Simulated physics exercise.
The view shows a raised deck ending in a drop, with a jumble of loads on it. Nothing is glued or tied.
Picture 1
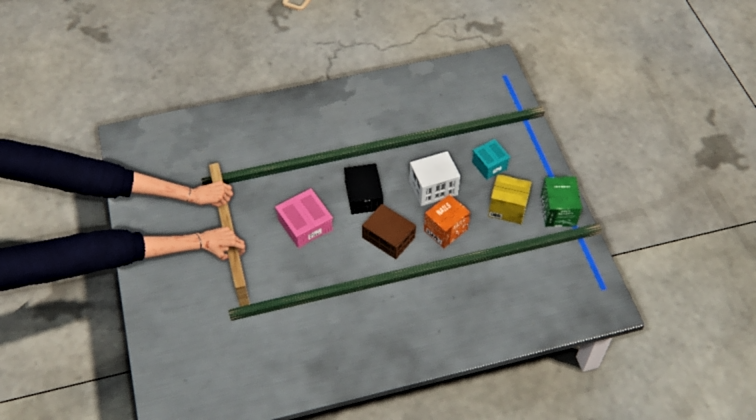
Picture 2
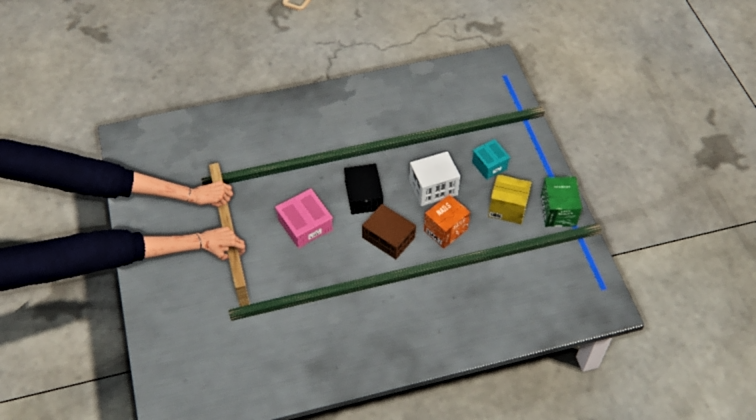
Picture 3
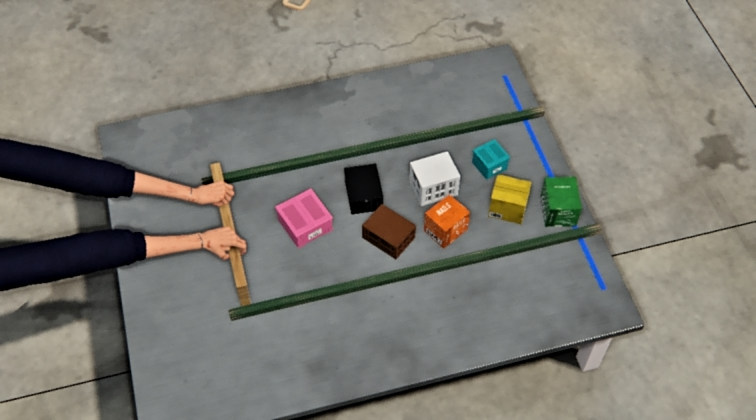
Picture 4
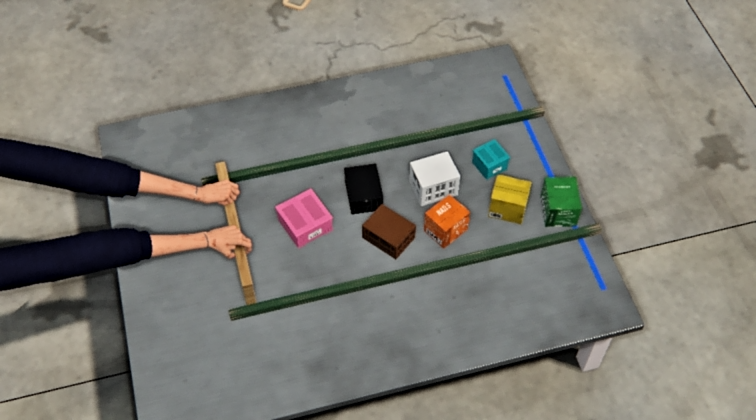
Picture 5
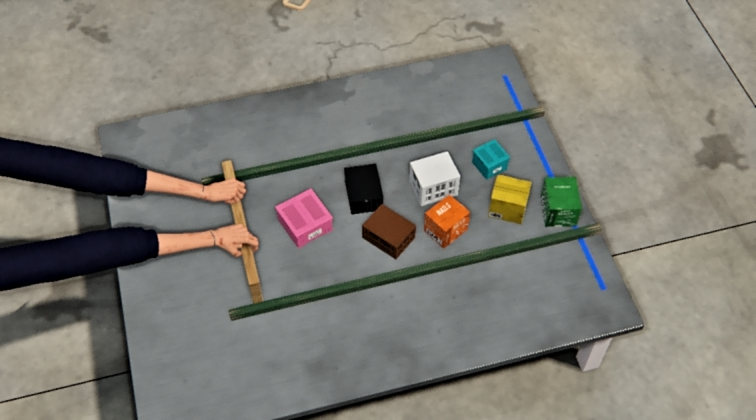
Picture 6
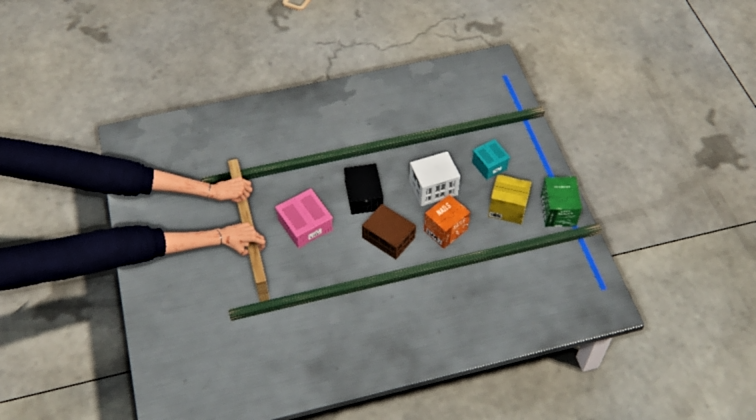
Two hands slide a wooden plank slightly right between green rails toward several colourful boxes.
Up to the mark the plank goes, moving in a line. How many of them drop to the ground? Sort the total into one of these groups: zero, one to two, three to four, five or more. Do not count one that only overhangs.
It goes in the group five or more.
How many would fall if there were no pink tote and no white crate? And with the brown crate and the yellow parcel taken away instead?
4 and 3.
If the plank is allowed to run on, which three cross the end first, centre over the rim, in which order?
Earliest to latest, that's the green box, the turquoise tote and the yellow parcel.
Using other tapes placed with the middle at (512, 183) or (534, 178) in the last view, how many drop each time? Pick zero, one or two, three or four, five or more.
First 3 or 4, then more than four.
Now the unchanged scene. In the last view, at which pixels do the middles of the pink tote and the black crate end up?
The one named first is at (570, 164), the next at (552, 125).
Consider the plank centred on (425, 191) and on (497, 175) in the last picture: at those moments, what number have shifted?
At the first spot 7, then 8.
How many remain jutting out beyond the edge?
Count of overhanging things: 3.
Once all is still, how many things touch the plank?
3 touch it.
A little later, none off yet; green box at rest near (561, 202); yellow parcel at rest near (509, 199); turquoise tote shifted a little near (494, 159).
When it is over, the number that fall off is five or more; down, orange box, white crate, turquoise tote, yellow parcel and green box.
